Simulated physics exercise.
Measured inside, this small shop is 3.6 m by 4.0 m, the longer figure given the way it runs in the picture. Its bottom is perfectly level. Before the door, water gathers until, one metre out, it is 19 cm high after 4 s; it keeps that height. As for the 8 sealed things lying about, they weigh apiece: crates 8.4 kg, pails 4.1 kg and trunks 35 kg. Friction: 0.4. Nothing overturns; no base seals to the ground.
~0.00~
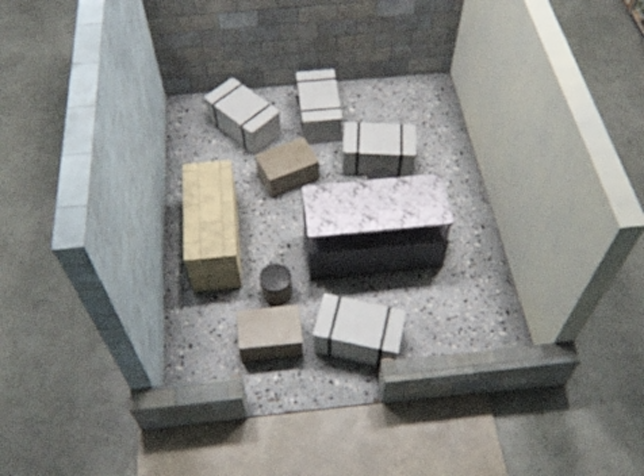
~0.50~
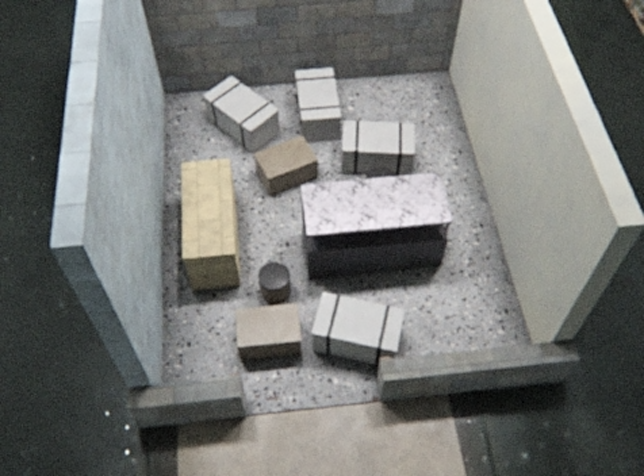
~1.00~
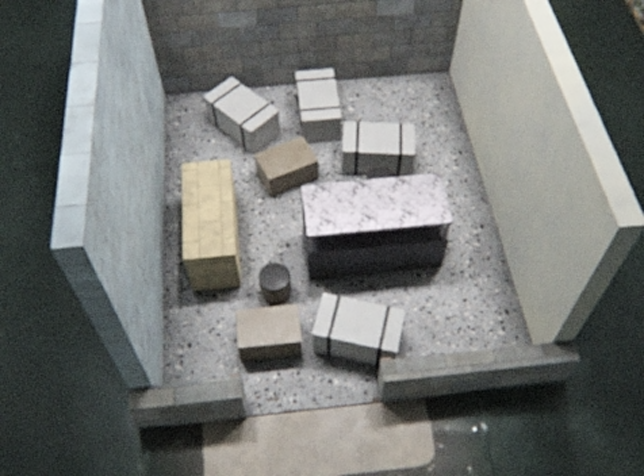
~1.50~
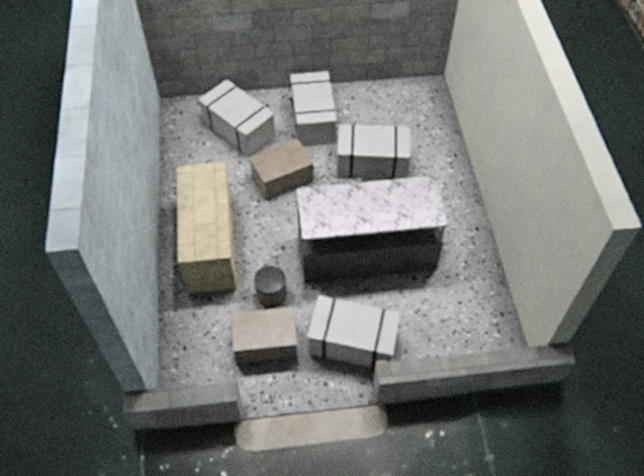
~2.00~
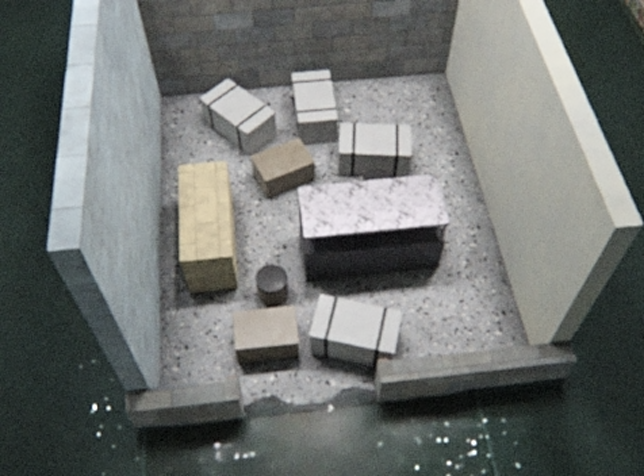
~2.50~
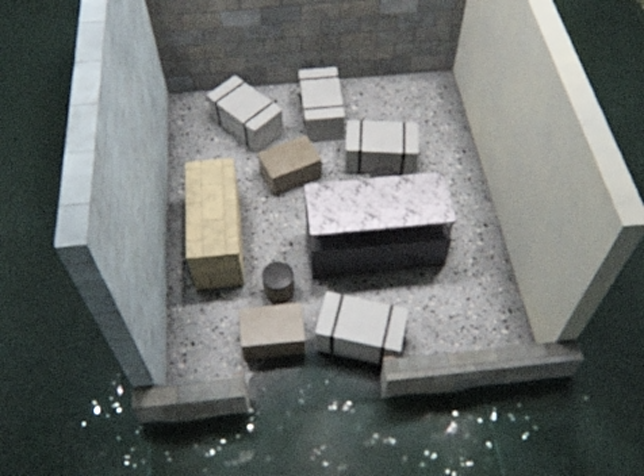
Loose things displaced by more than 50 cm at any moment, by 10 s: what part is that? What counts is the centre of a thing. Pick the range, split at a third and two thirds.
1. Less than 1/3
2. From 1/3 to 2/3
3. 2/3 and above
2.
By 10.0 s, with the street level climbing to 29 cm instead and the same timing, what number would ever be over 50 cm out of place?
You'd get 7 in that case.
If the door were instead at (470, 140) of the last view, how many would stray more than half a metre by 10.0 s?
Then it comes to 5.
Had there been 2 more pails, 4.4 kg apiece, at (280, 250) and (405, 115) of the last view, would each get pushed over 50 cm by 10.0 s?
Well, the first one tops the mark, and the second stays inside the mark.
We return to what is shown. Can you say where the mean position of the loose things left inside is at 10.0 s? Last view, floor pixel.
Near (326, 179).
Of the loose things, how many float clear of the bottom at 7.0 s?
The count is 3.
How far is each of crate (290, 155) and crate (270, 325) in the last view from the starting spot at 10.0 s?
One is off by 30 cm, the other by 60 cm, in the order asked.
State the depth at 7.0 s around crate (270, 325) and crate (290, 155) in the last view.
8 and 10 cm.
After 3.5 s 0 of 8 are over 50 cm from their spots; 0 afloat.
After 4.5 s 1 of 8 are over 50 cm from their spots; 1 afloat.
After 7.0 s 3 of 8 are over 50 cm from their spots; 3 afloat.
After 10.0 s 4 of 8 are over 50 cm from their spots, and 4 have been at some point; 5 afloat.
